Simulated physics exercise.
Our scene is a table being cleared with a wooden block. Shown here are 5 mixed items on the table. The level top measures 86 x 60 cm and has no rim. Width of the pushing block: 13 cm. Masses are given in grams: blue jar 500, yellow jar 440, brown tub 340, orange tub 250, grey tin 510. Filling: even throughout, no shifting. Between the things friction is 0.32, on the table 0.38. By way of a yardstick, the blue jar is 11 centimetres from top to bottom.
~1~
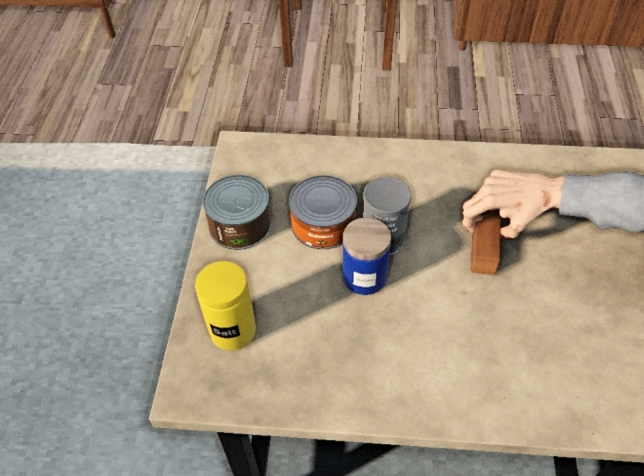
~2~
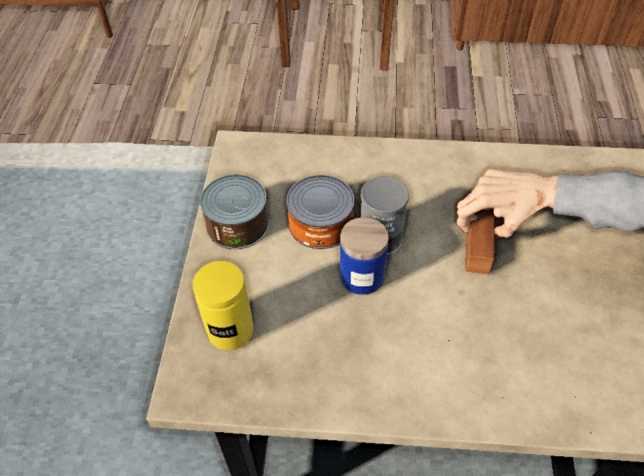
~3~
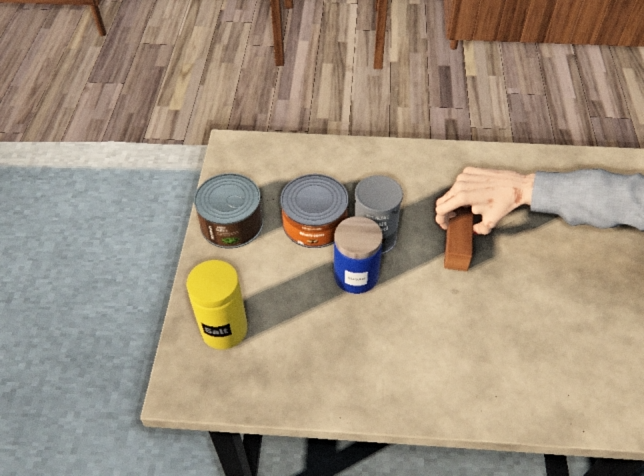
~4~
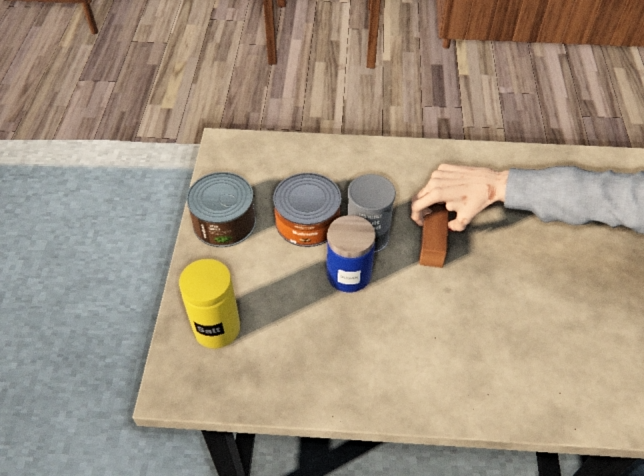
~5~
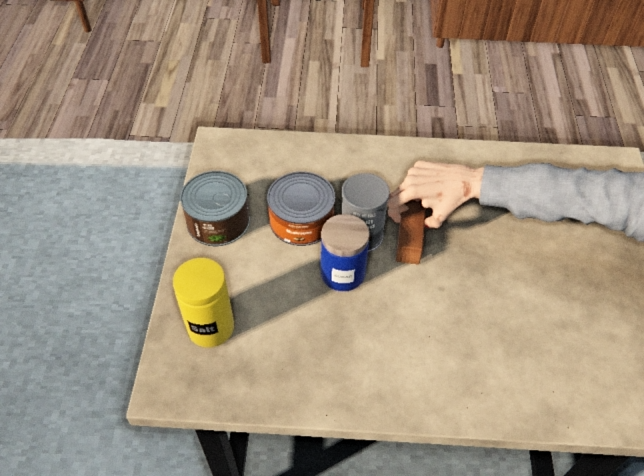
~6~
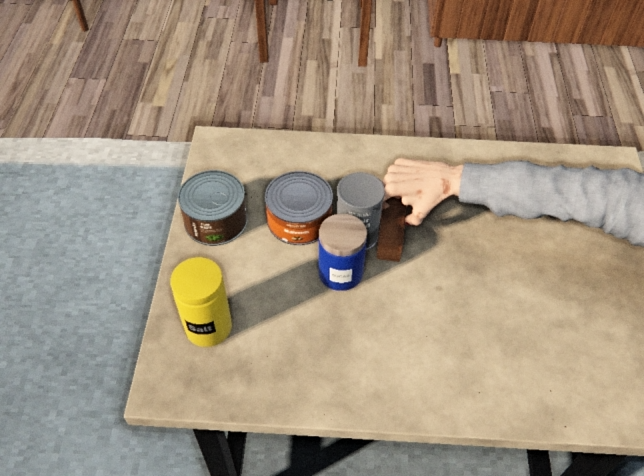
In this clip, a hand slides a wooden block leftward across a tabletop, closing the gap to a grey tin and blue jar, while these and the yellow jar, orange tub and brown tub stay in place on the table.
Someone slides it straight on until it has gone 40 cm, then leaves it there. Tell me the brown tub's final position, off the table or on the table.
It gets shoved off.
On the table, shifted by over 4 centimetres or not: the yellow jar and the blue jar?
Yellow jar: Remains in place. Blue jar: Remains in place.
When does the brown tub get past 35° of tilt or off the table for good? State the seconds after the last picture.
I'd put it at some 1.0 s.
Then, 0.40 s after the last picture, 21 cm of push; brown tub slid 4 cm near (193, 207); grey tin slid 10 cm; orange tub slid 8 cm.
Then, 1.00 s after the last picture, 36 cm of push; brown tub now off the table; grey tin slid 24 cm; orange tub slid 17 cm.
Then, 1.40 s after the last picture, 40 cm of push; orange tub slid 21 cm; grey tin slid 29 cm.
By the end, off the table, brown tub; not toppled but over 4 cm from the start, orange tub and grey tin; the other 2 in place, give or take 4 cm.
